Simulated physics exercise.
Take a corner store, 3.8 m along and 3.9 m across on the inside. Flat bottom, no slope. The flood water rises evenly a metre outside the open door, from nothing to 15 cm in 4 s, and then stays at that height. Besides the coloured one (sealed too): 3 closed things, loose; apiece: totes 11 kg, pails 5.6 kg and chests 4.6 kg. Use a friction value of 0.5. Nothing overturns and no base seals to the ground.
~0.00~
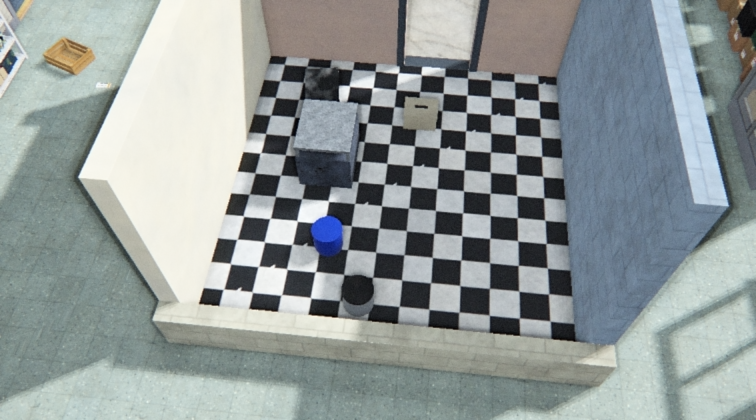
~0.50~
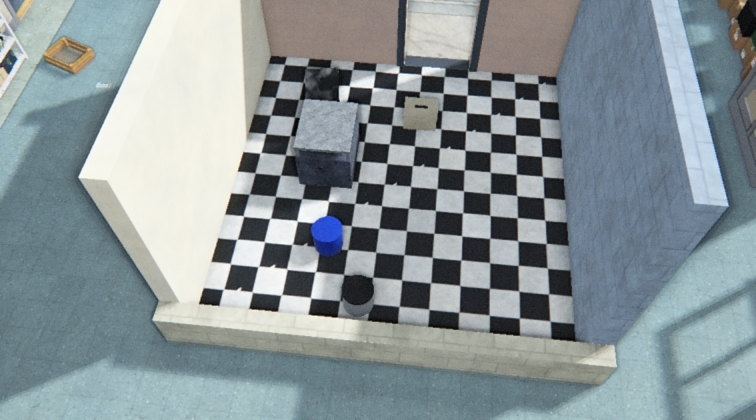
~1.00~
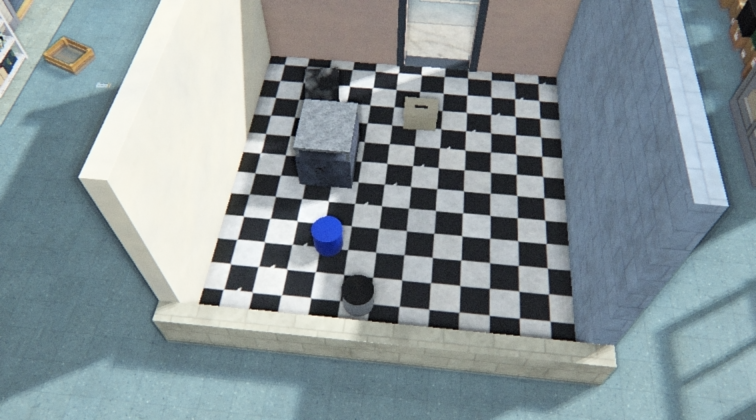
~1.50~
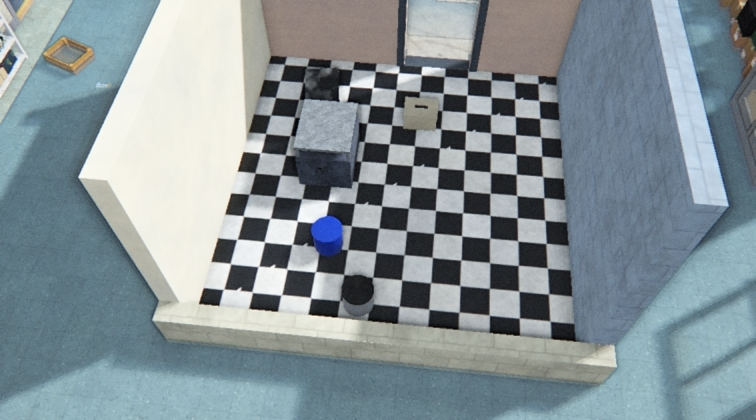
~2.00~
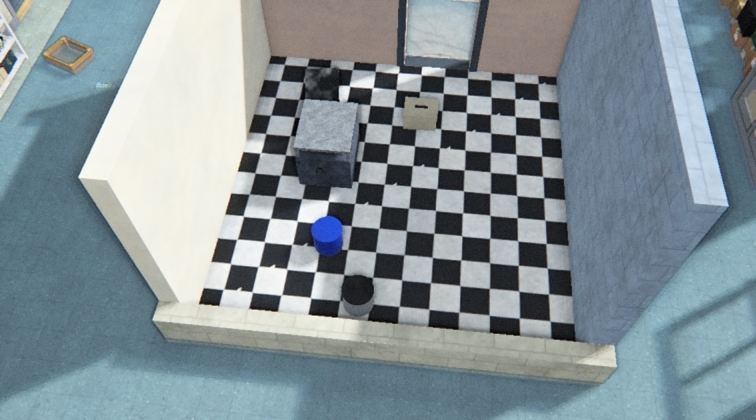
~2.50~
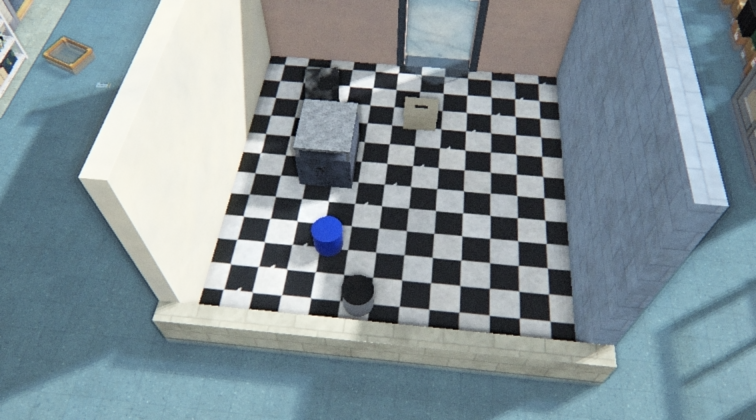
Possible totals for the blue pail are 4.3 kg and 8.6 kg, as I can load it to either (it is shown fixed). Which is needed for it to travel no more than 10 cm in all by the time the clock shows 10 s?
My call: It is fine with the lighter amount.
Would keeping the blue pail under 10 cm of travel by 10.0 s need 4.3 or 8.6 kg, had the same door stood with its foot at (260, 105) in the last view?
With that change, the small one suffices.
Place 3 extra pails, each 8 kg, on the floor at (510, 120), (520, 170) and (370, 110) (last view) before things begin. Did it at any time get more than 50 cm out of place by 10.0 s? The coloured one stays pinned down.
First: Inside the limit; second: Inside the limit; third: Inside the limit.
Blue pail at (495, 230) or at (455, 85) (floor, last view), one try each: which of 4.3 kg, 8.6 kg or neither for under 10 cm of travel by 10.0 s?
Log: Try 1 the lighter pick works; try 2 neither pick works.
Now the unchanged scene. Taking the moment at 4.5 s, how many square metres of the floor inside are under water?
Roughly 3.5 m2.
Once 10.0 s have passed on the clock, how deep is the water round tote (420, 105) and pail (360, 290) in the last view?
Roughly 5 and 3 cm.
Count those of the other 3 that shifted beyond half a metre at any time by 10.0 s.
Total: 1.
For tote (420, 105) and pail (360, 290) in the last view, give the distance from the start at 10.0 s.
Respectively 10 and 0 centimetres.
After 3.5 s the blue pail would be 0 cm from its start with 4.3 kg and 0 cm from its start with 8.6 kg; 0 cm of water round it then.
After 4.5 s the blue pail would be 0 cm from its start with 4.3 kg and 0 cm from its start with 8.6 kg; 0 cm of water round it then.
After 7.0 s the blue pail would be 0 cm from its start with 4.3 kg and 0 cm from its start with 8.6 kg; 1 cm of water round it then.
After 10.0 s the blue pail would be 0 cm from its start with 4.3 kg and 0 cm from its start with 8.6 kg; 2 cm of water round it then.
